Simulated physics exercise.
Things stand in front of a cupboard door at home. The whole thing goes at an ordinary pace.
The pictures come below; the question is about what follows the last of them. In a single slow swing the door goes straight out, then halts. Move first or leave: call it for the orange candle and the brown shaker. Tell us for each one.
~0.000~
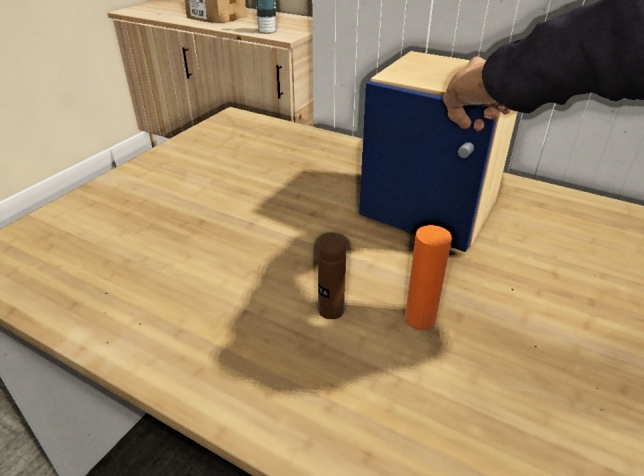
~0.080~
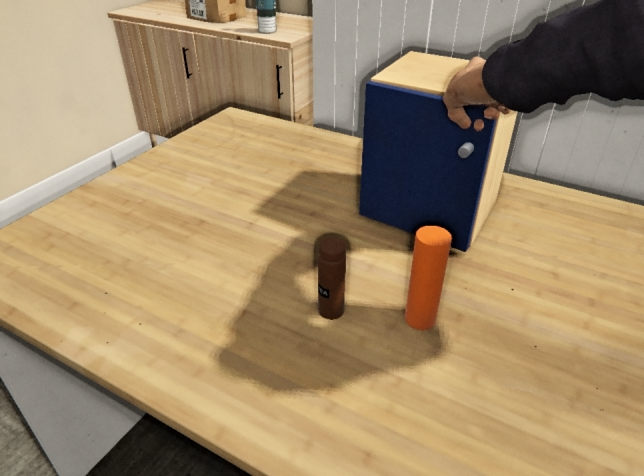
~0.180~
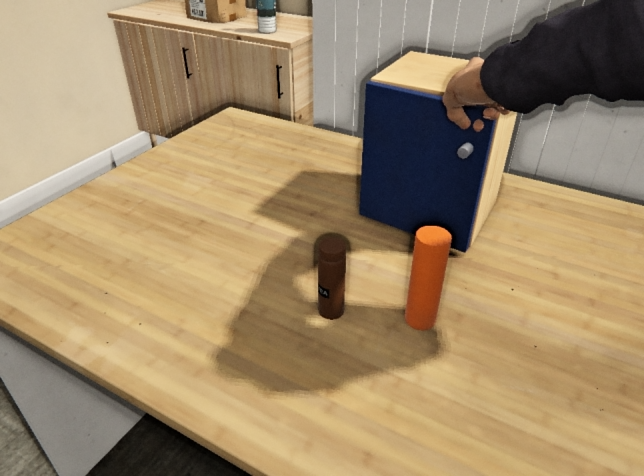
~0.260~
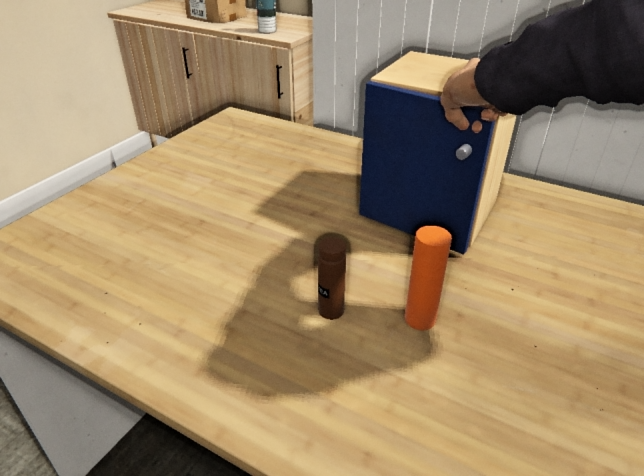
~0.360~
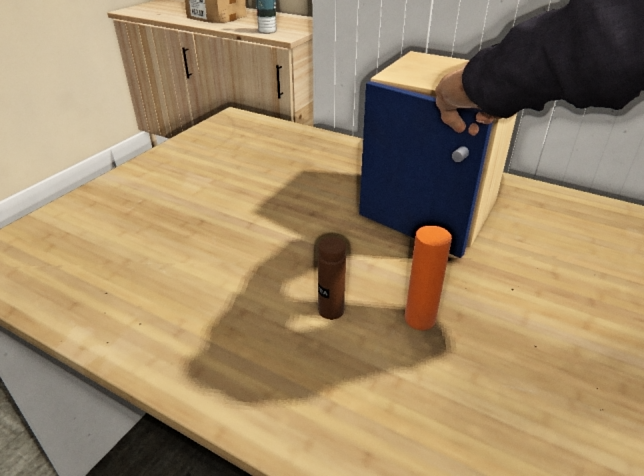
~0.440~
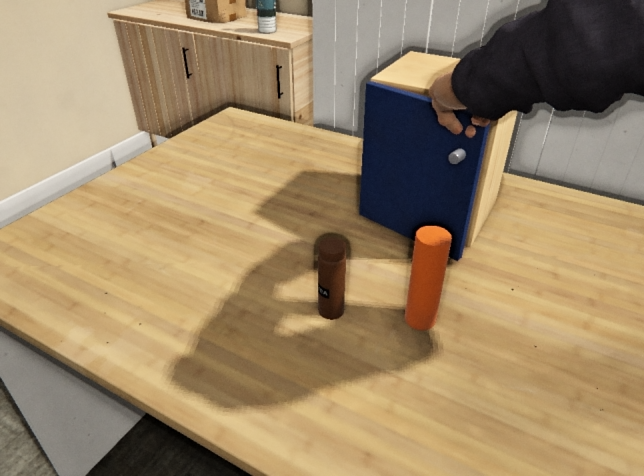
Call: Orange candle - leave; brown shaker - leave.
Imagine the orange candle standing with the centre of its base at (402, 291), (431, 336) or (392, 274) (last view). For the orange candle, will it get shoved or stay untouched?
Outcome by try: It takes a hit, avoids any contact, takes a hit.
After 1.54 s, door 51° open; orange candle at rest near (427, 280); brown shaker at rest near (331, 280).
In the end (3.2 s), the orange candle remains where it is, near (427, 280); the brown shaker remains where it is, near (331, 280).
